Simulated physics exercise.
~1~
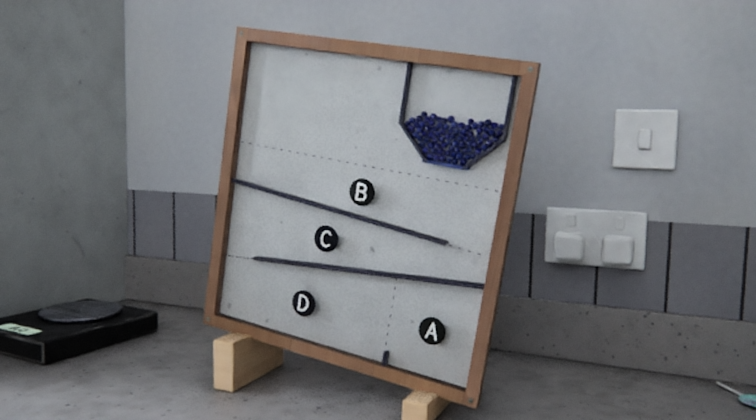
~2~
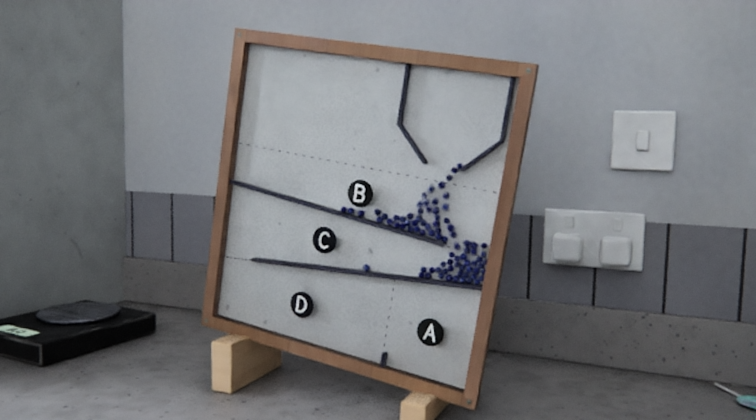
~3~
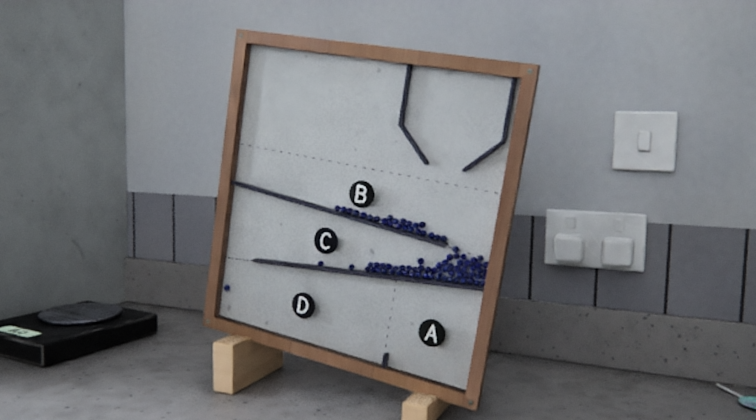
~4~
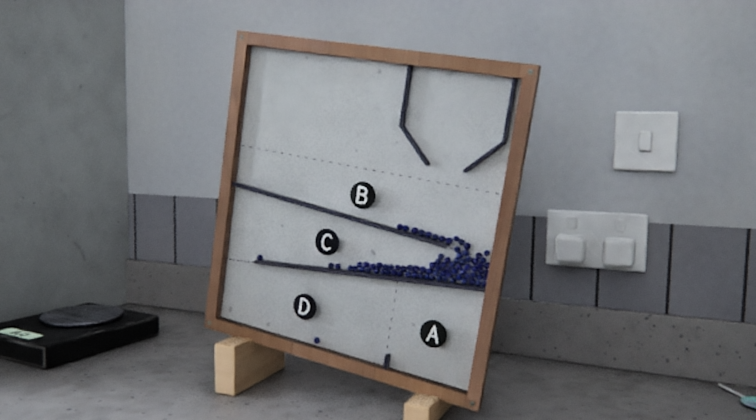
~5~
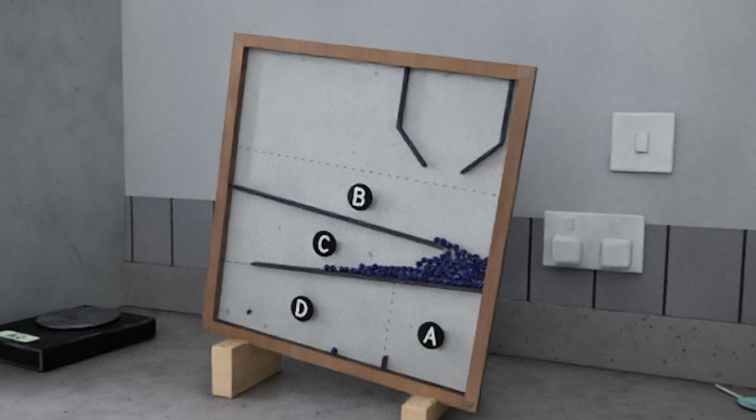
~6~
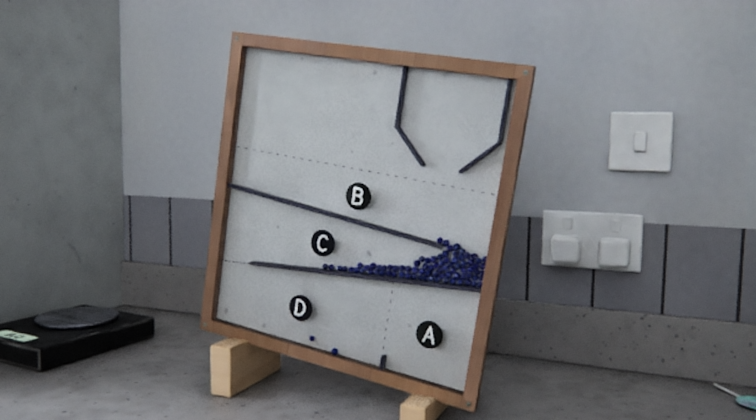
On a grey worktop, dark blue beads dropping from a hopper inside an upright wooden-framed case, most settling between two sloping bars.
